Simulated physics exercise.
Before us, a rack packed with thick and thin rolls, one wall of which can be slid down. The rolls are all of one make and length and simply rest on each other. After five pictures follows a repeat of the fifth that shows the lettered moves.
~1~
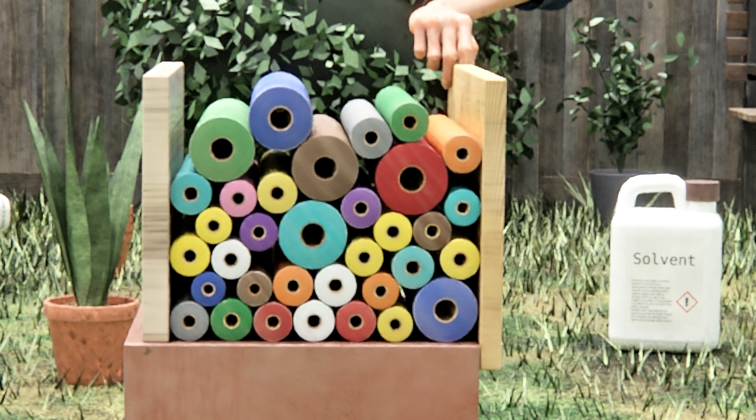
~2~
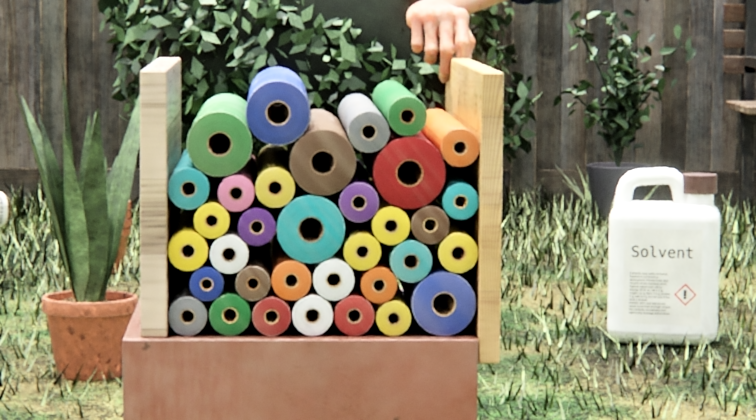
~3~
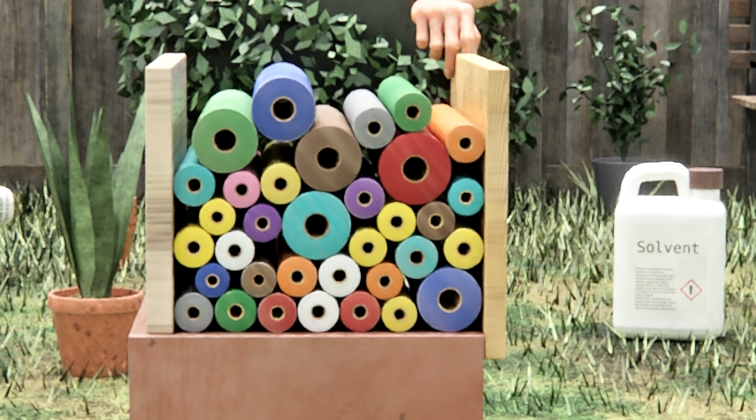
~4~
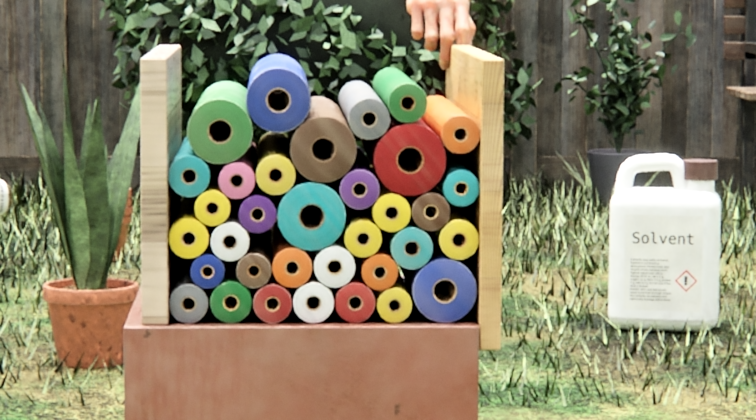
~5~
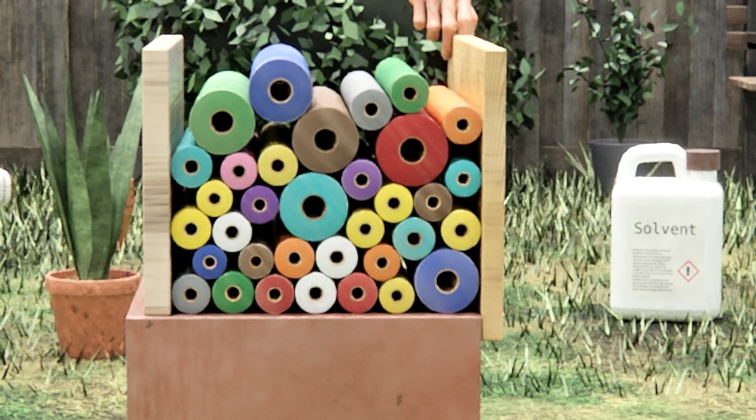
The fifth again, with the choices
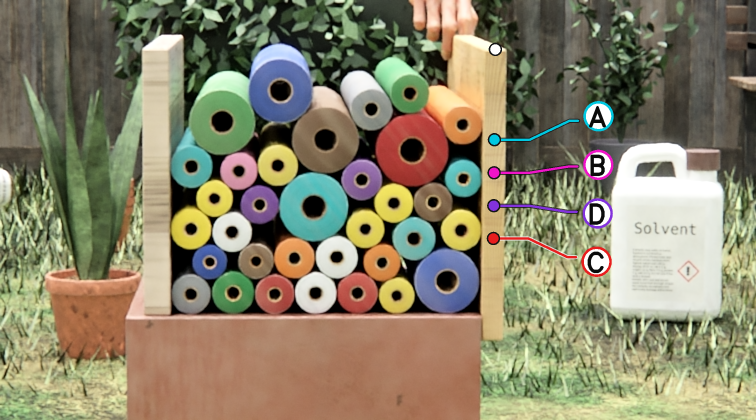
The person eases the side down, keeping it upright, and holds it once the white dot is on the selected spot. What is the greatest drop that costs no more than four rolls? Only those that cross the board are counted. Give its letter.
C is the limit.
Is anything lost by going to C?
Yes.
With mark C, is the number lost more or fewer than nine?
It loses fewer than nine.
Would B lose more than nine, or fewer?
At B, fewer than nine.
On the marked copy, A at (494, 140); B at (494, 172); C at (493, 239); D at (494, 206); the white dot at (495, 49).
Taking C. A third of the way, top of the board (483, 132).
Two thirds of the way, top of the board (482, 229).
When it is over, top of the board (482, 238), three out over the board.
As for the rest, A one out over the board; B one out over the board; D two out over the board.
